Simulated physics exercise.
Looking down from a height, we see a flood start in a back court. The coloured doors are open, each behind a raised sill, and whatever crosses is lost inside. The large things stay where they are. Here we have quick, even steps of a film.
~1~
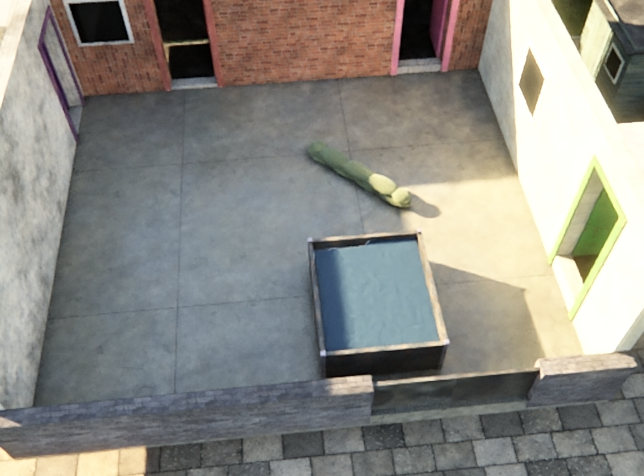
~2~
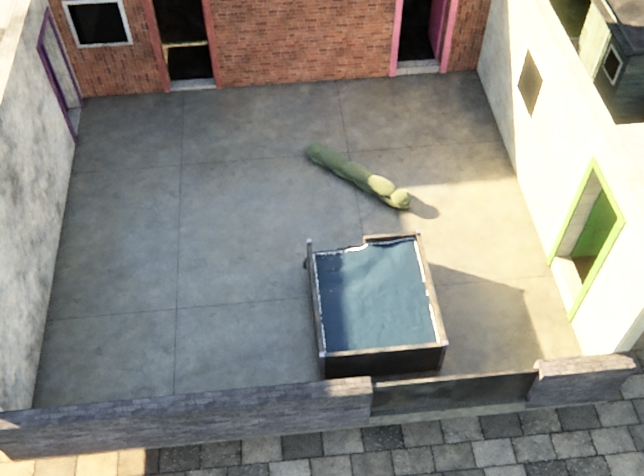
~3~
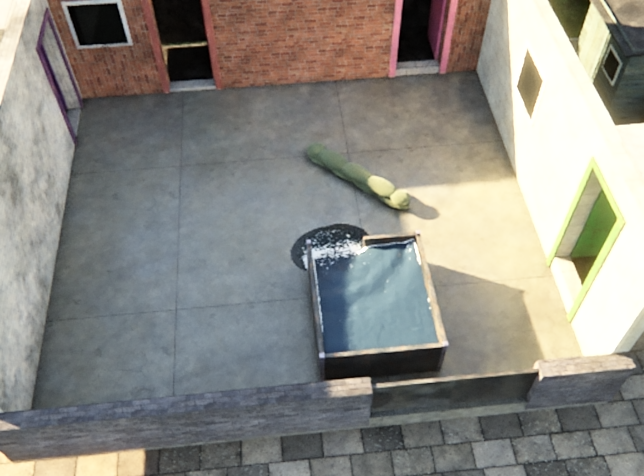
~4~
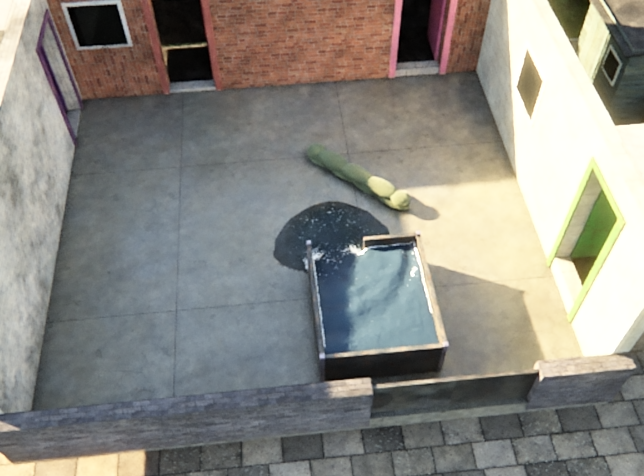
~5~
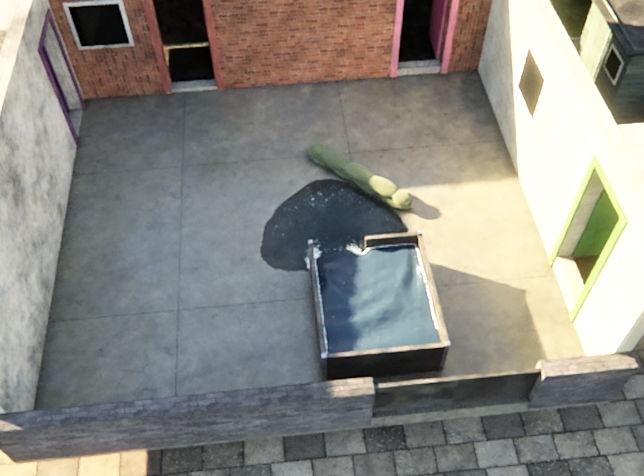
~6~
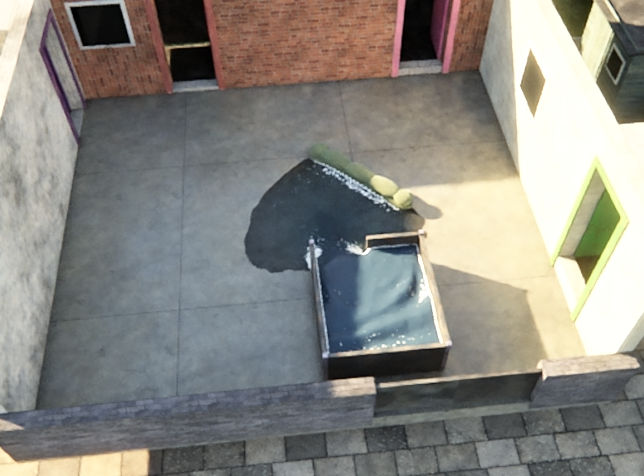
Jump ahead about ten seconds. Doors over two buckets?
Pink door not over; red door over; purple door over; green door not over.
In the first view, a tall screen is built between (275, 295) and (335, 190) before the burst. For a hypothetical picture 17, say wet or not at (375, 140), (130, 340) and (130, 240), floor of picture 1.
Results in sequence: Swamped / bone-dry / bone-dry.
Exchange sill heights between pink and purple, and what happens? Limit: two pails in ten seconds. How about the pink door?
My guess is that pink doesn't reach the mark.
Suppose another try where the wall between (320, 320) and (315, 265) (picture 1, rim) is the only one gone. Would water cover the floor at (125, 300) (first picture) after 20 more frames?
Verdict: Wet.
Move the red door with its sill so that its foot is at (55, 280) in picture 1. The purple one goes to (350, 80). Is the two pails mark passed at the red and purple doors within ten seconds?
Result - red door remains within the limit; purple door remains within the limit.
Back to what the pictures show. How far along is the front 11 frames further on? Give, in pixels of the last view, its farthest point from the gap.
Farthest reach: About (179, 96).
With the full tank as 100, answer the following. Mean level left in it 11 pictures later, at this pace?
That comes to about 56 per cent.
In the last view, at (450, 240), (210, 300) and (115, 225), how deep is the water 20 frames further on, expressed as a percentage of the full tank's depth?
Going in order, that's 2, 0 and 2 %.
A moment on, water covers 15 % of the floor; the pink door not reached, the red door not reached, the purple door not reached, the green door not reached.
Next, water covers 25 % of the floor; the pink door not reached, the red door wet at the sill, nothing in, the purple door not reached, the green door not reached.
Then, water covers 35 % of the floor; the pink door not reached, the red door over two buckets in, the purple door under two buckets in, the green door not reached.
Later, water covers 45 % of the floor; the pink door not reached, the red door over two buckets in, the purple door far over two buckets in, the green door wet at the sill, nothing in.
In the end, water covers 65 % of the floor; the pink door not reached, the red door over two buckets in, the purple door far over two buckets in, the green door wet at the sill, nothing in.
